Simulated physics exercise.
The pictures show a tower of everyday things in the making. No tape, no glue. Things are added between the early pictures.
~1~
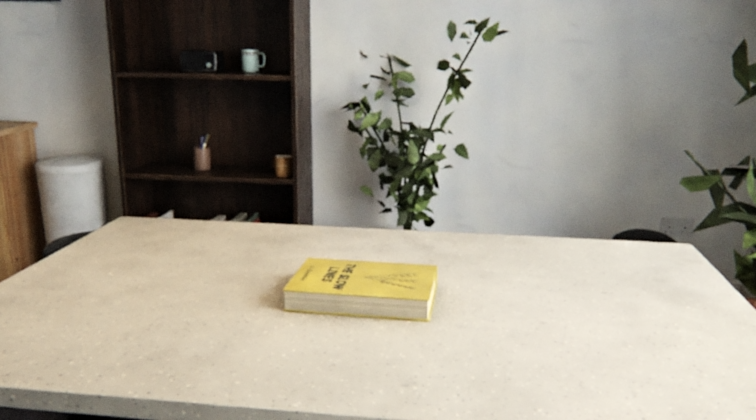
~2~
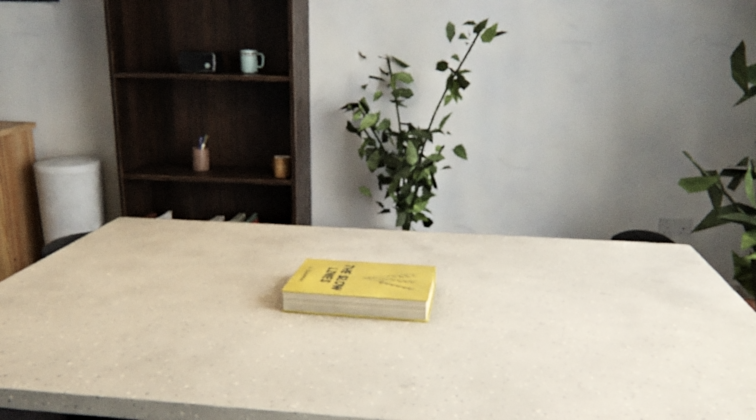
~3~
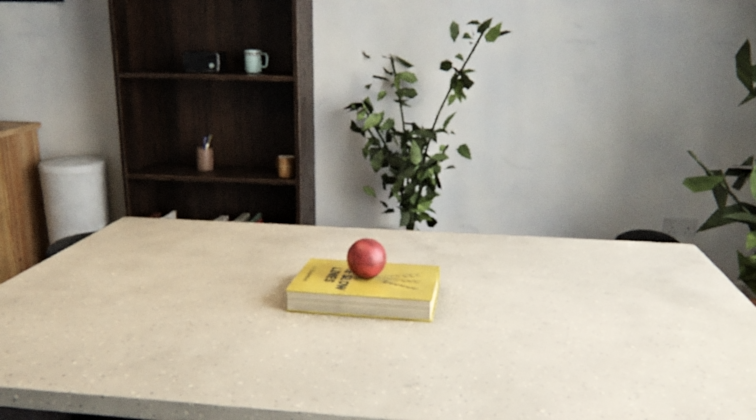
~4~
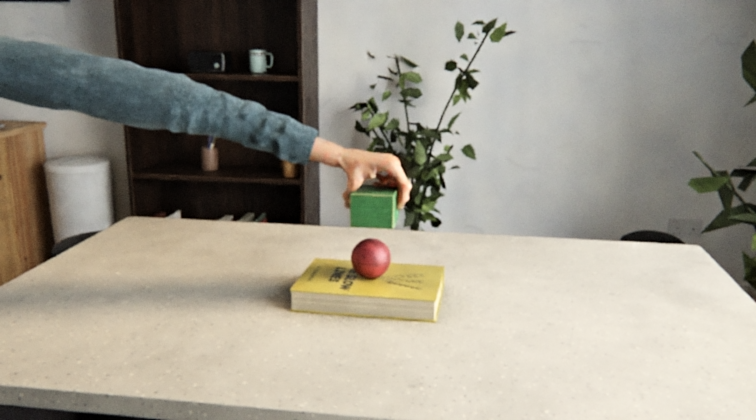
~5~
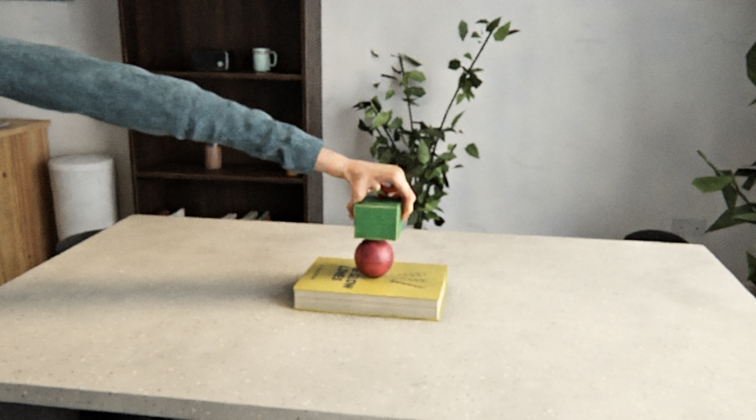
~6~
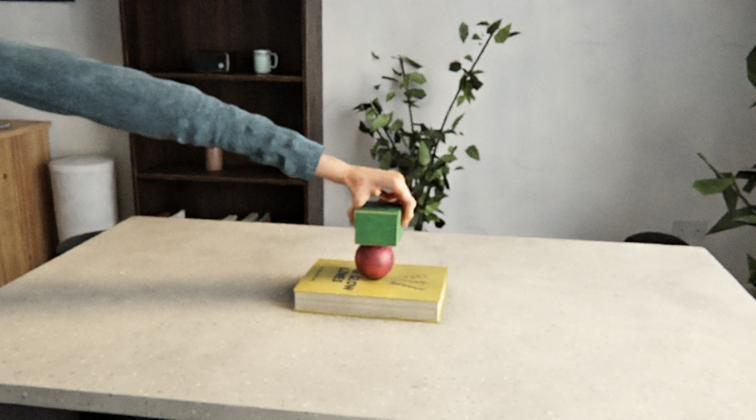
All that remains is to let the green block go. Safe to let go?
The pile comes apart.
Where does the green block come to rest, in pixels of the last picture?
Near (438, 262).
Then, 0.30 s later than the last frame, green block tilted by 36° near (396, 235).
Then, 0.50 s later than the last frame, green block now fallen; red ball moved a little.
Then, 1.70 s later than the last frame, red ball moved a little.
When it is over, fallen, green block; the other 2 as before. End places, in pixels of the last picture, green block near (438, 261). The pile gives way.
